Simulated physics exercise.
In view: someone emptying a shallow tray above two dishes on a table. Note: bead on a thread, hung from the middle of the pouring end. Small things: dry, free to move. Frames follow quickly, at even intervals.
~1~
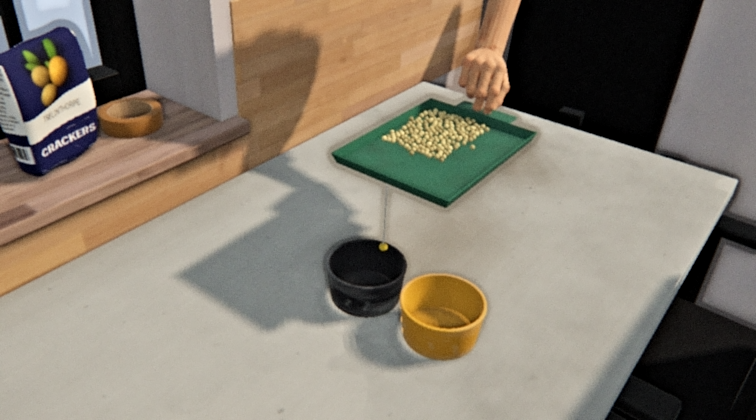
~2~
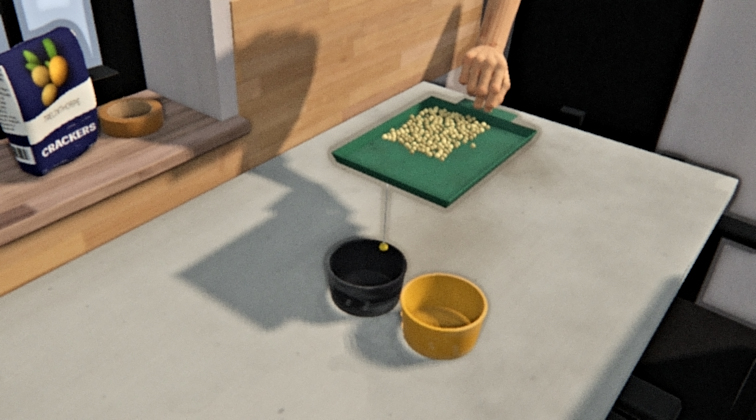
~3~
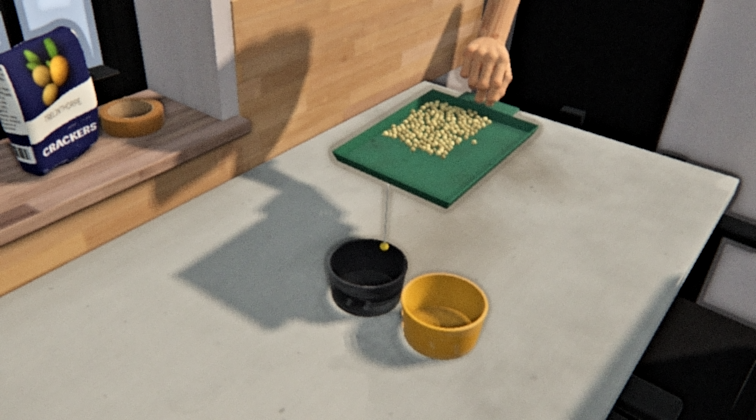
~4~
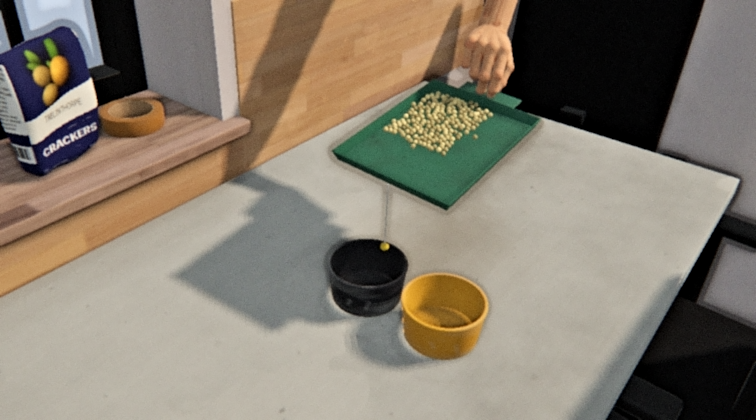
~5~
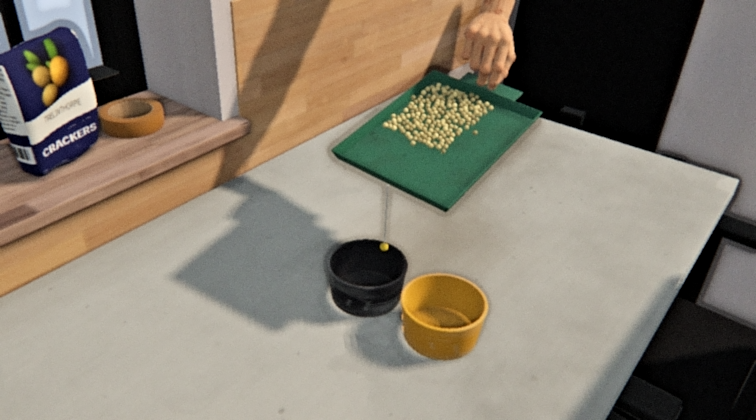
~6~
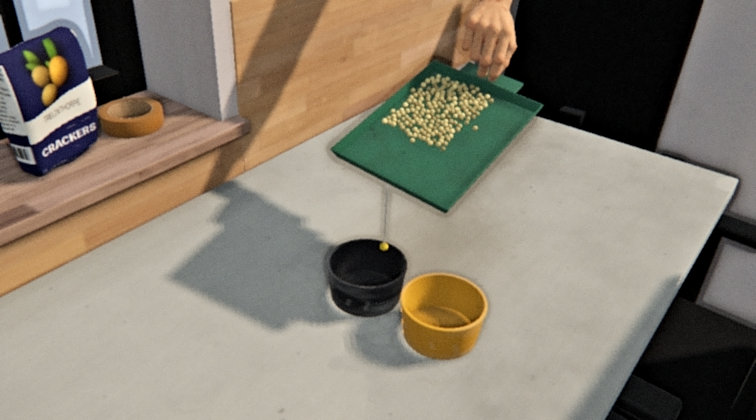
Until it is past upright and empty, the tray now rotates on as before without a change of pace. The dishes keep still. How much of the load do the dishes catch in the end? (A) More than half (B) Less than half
More than half (A).
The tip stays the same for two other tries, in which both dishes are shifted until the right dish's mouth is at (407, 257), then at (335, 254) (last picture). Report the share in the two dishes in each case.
Respectively 20 % and 0 %.
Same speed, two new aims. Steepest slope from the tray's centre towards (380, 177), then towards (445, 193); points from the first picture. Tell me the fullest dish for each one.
Taking them in order: Left side, followed by right side.
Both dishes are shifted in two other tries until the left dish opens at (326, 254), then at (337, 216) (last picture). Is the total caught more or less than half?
Taking the places in turn, it's past half and then shy of half.
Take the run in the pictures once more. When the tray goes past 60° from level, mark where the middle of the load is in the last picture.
Roughly at (434, 218).
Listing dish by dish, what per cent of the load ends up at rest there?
Left 10 %, right 80 %.
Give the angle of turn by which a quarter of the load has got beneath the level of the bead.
It sits at roughly 55°.
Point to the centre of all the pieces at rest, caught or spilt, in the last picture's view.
At about (435, 329), give or take.
Shortly afterwards, tray tipped steeply; near half on the tray; near a third in the right dish; only a few in the left dish; a little outside both; a little in the air.
Next, tray tipped past a quarter turn; the bulk in the right dish; a little in the left dish; a little outside both; a little in the air.
Some moments later, tray tipped past a quarter turn; the bulk in the right dish; a little in the left dish; a little outside both.
In the end, tray tipped past a quarter turn; the bulk in the right dish; a little in the left dish; a little outside both.
